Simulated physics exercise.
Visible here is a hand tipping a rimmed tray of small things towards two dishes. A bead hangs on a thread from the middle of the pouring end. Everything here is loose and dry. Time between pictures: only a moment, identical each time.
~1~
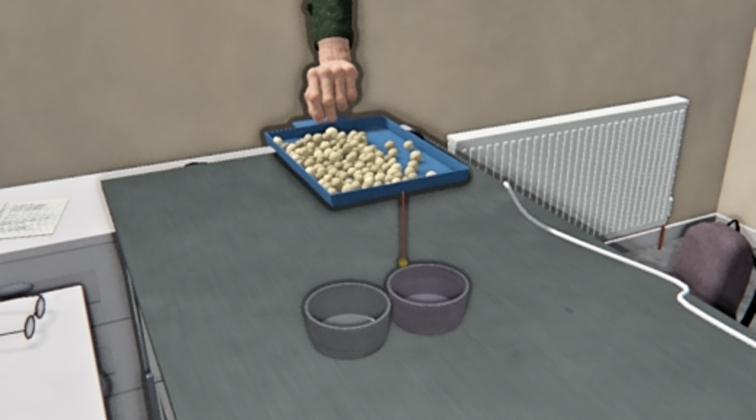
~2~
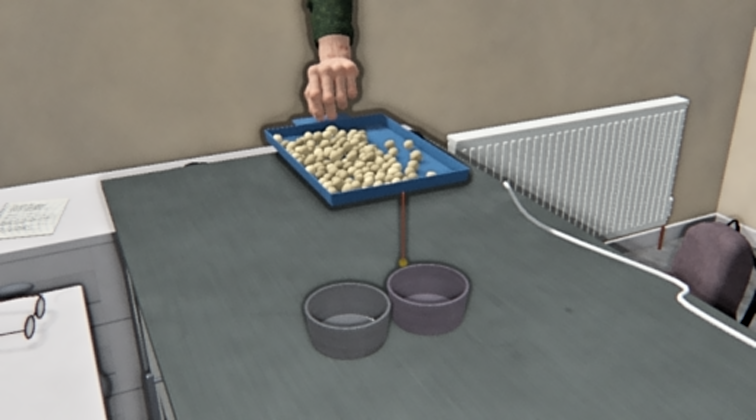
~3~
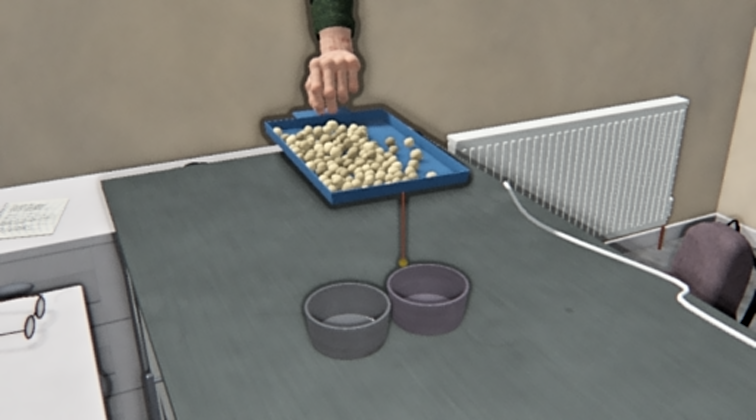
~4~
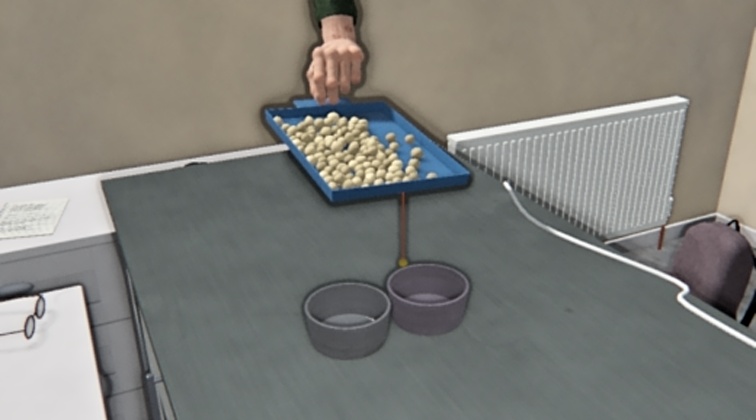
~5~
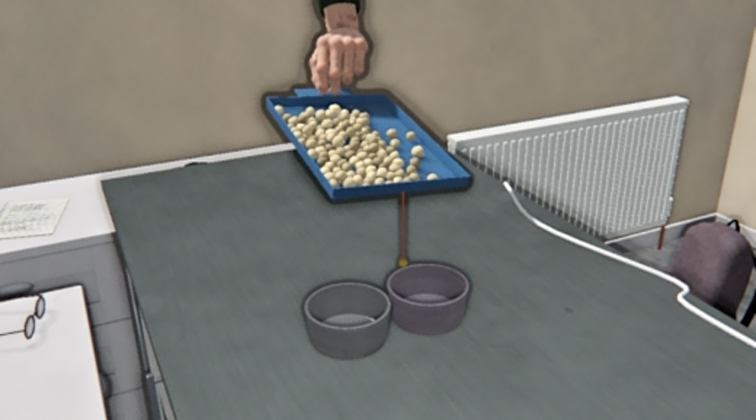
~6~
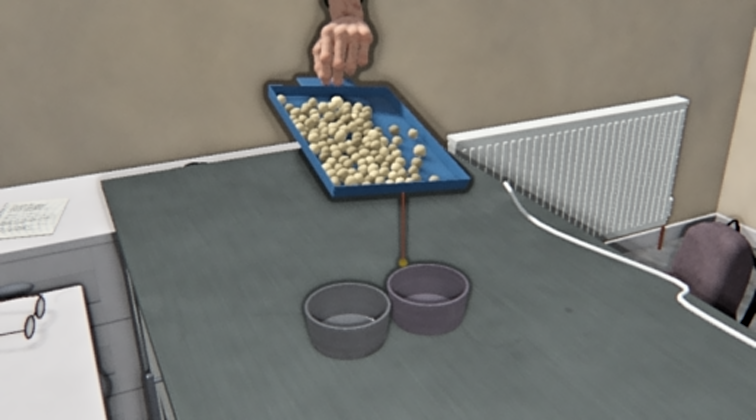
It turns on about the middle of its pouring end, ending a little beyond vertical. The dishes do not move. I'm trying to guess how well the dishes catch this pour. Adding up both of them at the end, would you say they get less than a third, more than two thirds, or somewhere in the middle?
I'd say less than a third.
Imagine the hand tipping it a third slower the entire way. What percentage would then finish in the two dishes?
About 30 per cent.
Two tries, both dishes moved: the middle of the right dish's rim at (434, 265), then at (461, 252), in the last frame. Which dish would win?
In order: The right-hand one. Then: The right-hand one.
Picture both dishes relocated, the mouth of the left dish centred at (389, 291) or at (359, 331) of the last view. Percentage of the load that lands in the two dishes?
Trial 1 near 60 percent, trial 2 near 20 percent.
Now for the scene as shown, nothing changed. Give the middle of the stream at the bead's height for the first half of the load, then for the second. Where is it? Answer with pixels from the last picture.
First half (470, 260); second half (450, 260).
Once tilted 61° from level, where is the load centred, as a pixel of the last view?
I'd mark the middle close to (412, 144).
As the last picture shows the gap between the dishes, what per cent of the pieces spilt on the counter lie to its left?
It works out to some 0 per cent.
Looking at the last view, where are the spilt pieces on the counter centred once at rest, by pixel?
About (500, 298) in the last picture.
Shortly afterwards, tray tipped steeply; all but a few on the tray; only a few outside both; only a few in the air.
Next, tray tipped past a quarter turn; all but a few on the tray; only a few in the right dish; a little outside both.
Some moments later, tray tipped past a quarter turn; near a quarter in the right dish; the bulk outside both.
In the end, tray tipped past a quarter turn; none at all in the left dish; near a quarter in the right dish; the bulk outside both.
